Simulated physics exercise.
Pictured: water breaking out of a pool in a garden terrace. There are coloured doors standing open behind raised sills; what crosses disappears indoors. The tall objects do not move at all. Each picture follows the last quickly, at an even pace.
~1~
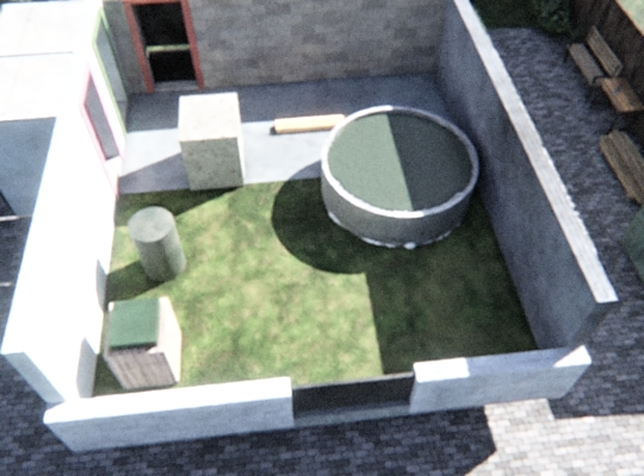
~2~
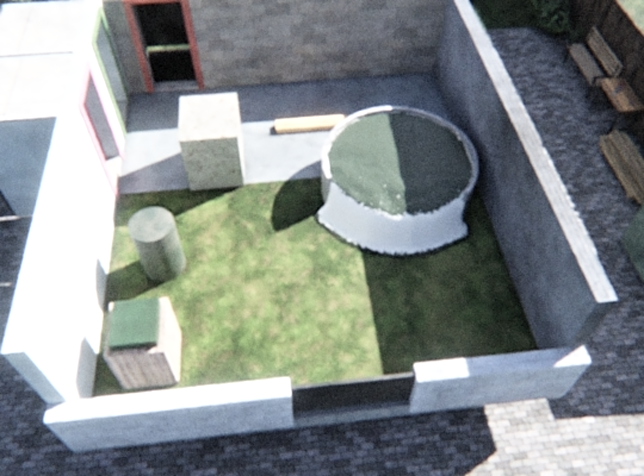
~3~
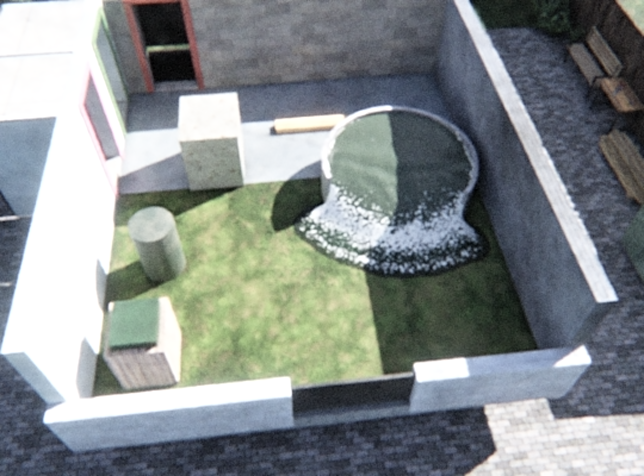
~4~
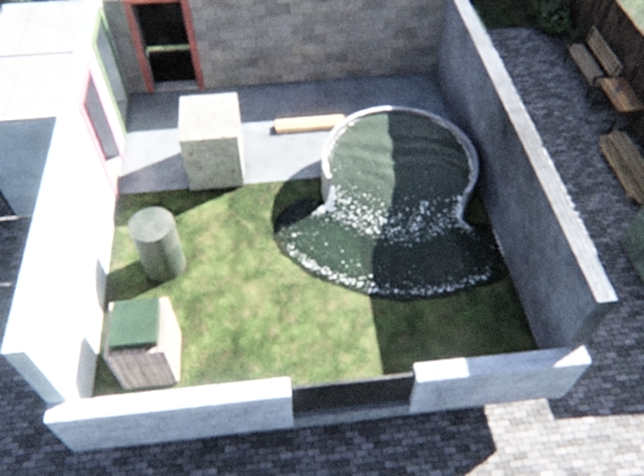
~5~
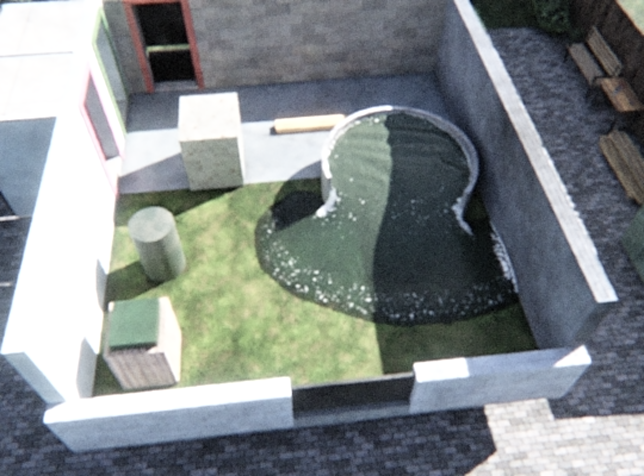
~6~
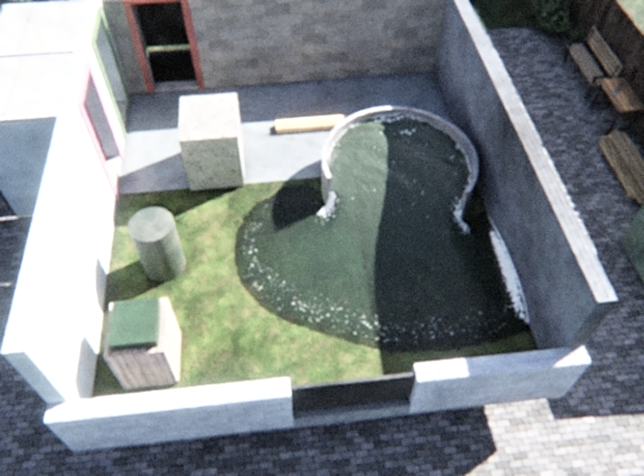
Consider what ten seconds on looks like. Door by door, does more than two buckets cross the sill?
The green door will respect the limit. The pink door will respect the limit. The red door will break the limit.
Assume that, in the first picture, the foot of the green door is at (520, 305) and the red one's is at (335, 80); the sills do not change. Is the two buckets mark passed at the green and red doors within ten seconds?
In short: The green door tops the mark, the red door falls short.
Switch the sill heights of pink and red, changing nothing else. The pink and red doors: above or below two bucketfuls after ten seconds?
Outcome - pink tops the limit, red comes up short.
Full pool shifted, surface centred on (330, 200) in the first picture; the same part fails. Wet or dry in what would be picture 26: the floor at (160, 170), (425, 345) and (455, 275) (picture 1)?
First one stays unwetted, next one gets inundated, last one gets inundated.
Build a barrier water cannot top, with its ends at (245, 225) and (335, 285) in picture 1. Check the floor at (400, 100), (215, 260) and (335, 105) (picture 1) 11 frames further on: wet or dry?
Outcome per location, in sequence: Unsoaked, unsoaked, unsoaked.
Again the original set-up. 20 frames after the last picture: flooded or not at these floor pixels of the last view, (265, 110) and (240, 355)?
The first spot is bone-dry and the second inundated.
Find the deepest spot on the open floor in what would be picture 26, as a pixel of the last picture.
Pointing at (103, 422).
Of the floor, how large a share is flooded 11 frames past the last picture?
Close to 45 %.
A moment on, water covers 40 % of the floor; the green door not reached, the pink door not reached, the red door not reached.
Next, water covers 45 % of the floor; the green door not reached, the pink door not reached, the red door not reached.
Then, water covers 55 % of the floor; the green door not reached, the pink door not reached, the red door not reached.
Later, water covers 70 % of the floor; the green door not reached, the pink door wet at the sill, nothing in, the red door not reached.
In the end, water covers 90 % of the floor; the green door wet at the sill, nothing in, the pink door wet at the sill, nothing in, the red door over two buckets in.
